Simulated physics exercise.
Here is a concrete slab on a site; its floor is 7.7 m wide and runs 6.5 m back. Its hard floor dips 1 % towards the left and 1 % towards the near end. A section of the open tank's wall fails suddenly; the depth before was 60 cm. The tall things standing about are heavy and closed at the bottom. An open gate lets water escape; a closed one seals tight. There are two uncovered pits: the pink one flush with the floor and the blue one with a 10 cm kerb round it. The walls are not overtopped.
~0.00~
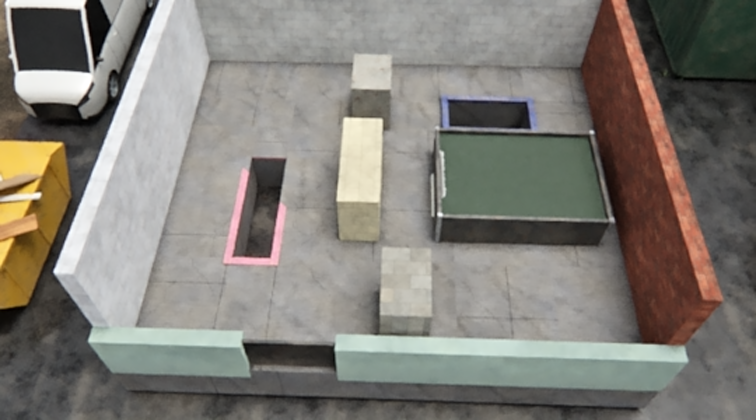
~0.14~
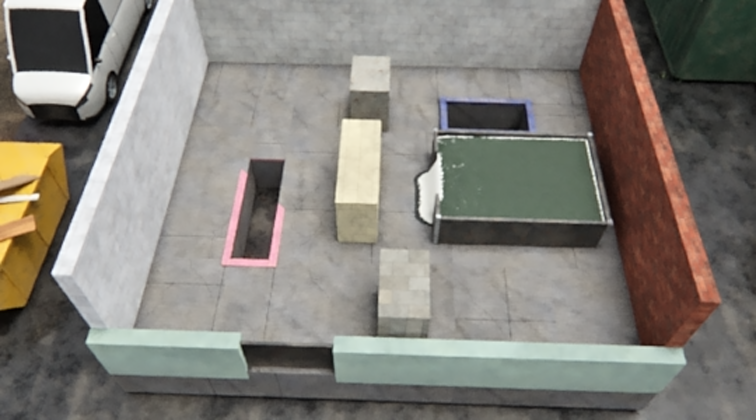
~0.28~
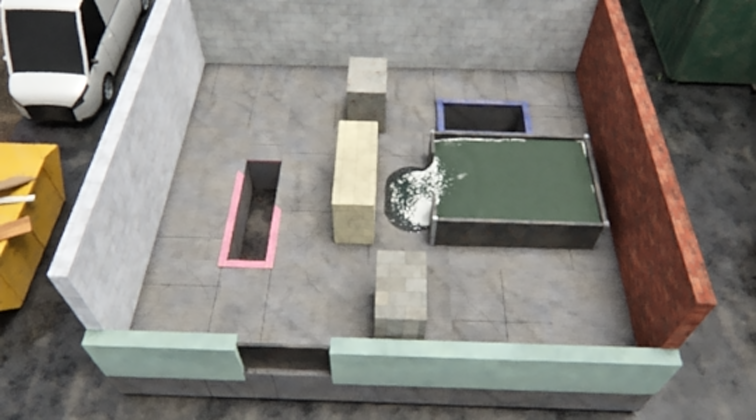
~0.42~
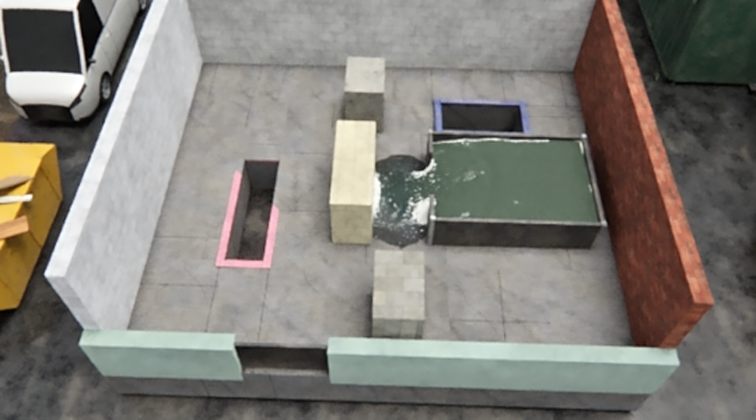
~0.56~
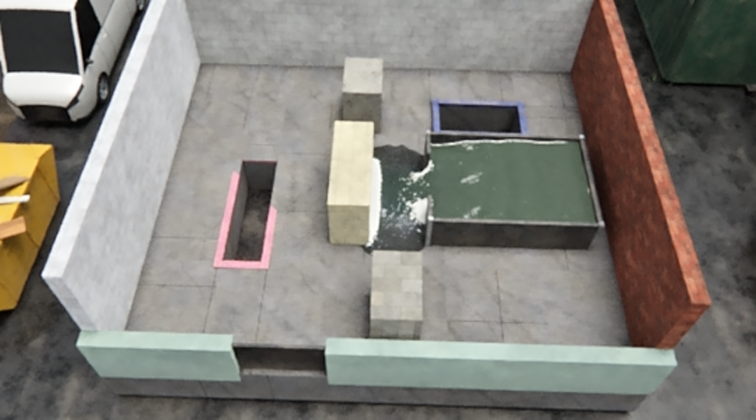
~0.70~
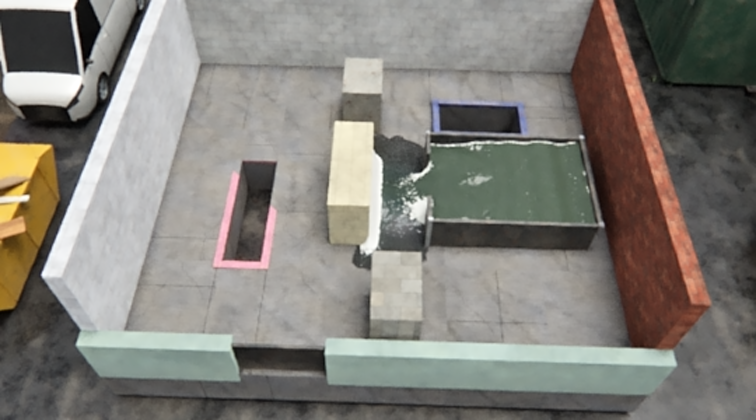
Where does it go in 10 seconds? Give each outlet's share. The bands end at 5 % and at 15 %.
The gateway takes not even 5 %; the pink pit takes between 5 and 15 %; the blue pit takes not even 5 %.
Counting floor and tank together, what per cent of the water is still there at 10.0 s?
Some 88 per cent remains.
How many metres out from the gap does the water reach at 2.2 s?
Some 4.2 m out.
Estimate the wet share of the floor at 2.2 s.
Some 30 per cent of it.
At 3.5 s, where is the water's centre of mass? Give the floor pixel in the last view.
At about (449, 203).
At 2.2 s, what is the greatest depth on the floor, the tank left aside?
Roughly 44 cm.
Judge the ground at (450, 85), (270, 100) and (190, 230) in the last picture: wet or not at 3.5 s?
In that order: Under water, wet, not reached.
After 1.4 s water covers 15 % of the floor and is deepest (48 cm) near (378, 199); gone so far, the gateway 0 %, the pink pit 0 %, the blue pit 0 %.
After 2.2 s water covers 30 % of the floor and is deepest (44 cm) near (378, 199); gone so far, the gateway 0 %, the pink pit 0 %, the blue pit 0 %.
After 3.5 s water covers 65 % of the floor and is deepest (30 cm) near (378, 199); gone so far, the gateway 0 %, the pink pit 1 %, the blue pit 0 %.
After 6.0 s water covers 85 % of the floor and is deepest (23 cm) near (378, 199); gone so far, the gateway 0 %, the pink pit 3 %, the blue pit 0 %.
After 10.0 s water covers 90 % of the floor and is deepest (14 cm) near (386, 289); gone so far, the gateway 0 %, the pink pit 11 %, the blue pit 0 %.
